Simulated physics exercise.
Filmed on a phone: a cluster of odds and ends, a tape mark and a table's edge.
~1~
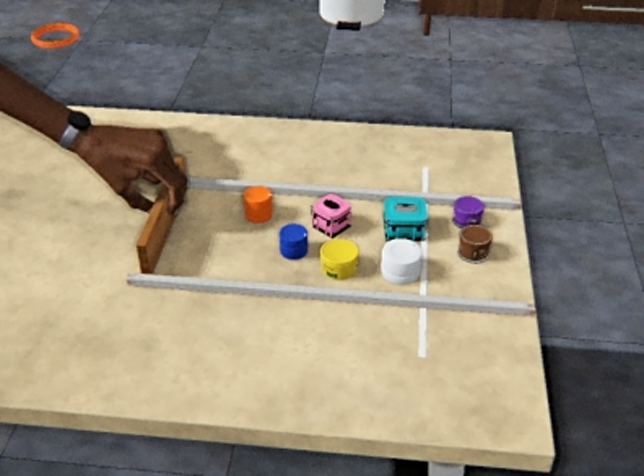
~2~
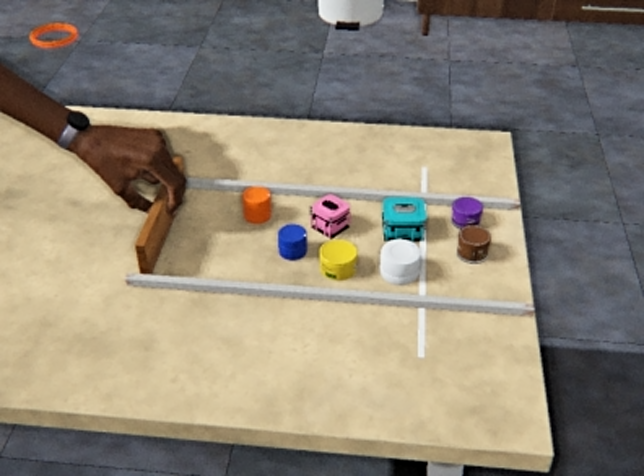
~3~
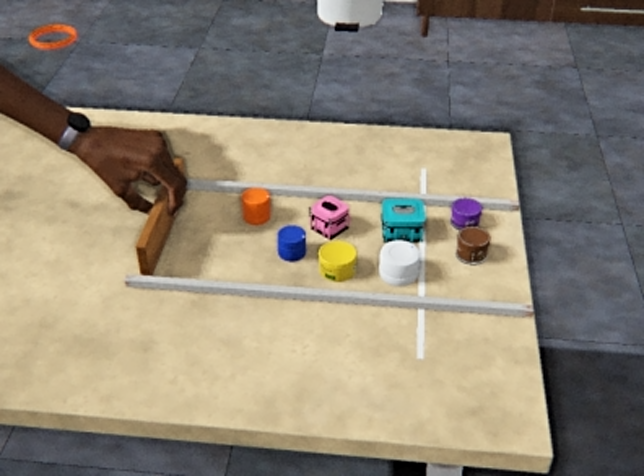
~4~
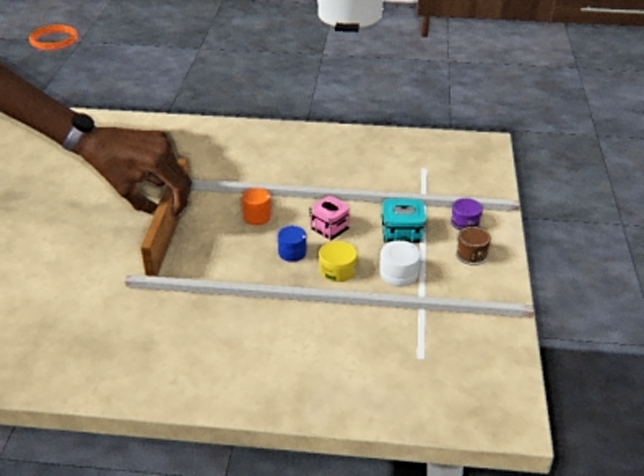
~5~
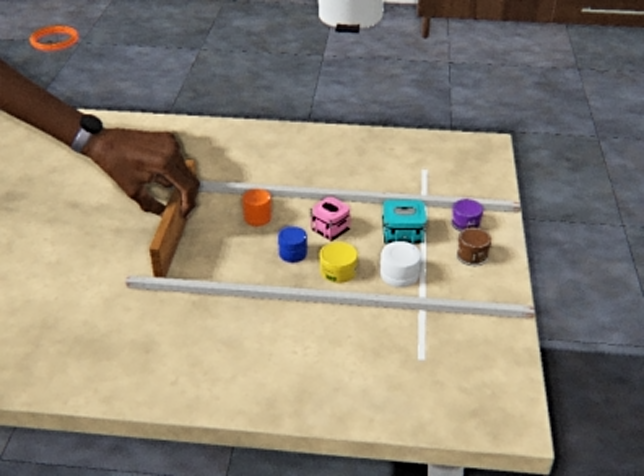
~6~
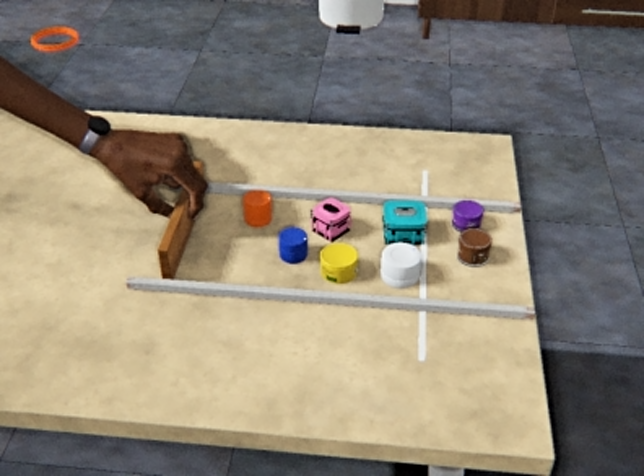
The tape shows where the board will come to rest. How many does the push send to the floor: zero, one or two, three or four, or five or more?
Here the number that fall off is zero.
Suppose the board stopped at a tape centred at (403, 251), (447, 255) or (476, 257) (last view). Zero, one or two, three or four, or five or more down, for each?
Taking them in turn, none; either one or two; one or two.
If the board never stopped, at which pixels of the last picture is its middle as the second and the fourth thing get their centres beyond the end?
Near (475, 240) and (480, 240).
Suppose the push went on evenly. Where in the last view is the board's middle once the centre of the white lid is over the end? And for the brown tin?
Near (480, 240) and (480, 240).
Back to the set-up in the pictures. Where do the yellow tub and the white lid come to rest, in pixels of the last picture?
The yellow tub stops around (442, 280); the white lid around (475, 267).
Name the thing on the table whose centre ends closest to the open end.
Foremost is the purple pot.
A little later, none off yet; brown tin at rest near (474, 248); purple pot at rest near (468, 217); turquoise case at rest near (404, 223).
Next, none off yet; brown tin at rest near (474, 248); purple pot at rest near (468, 217); turquoise case moving near (411, 222).
When it is over, the number that fall off is zero.
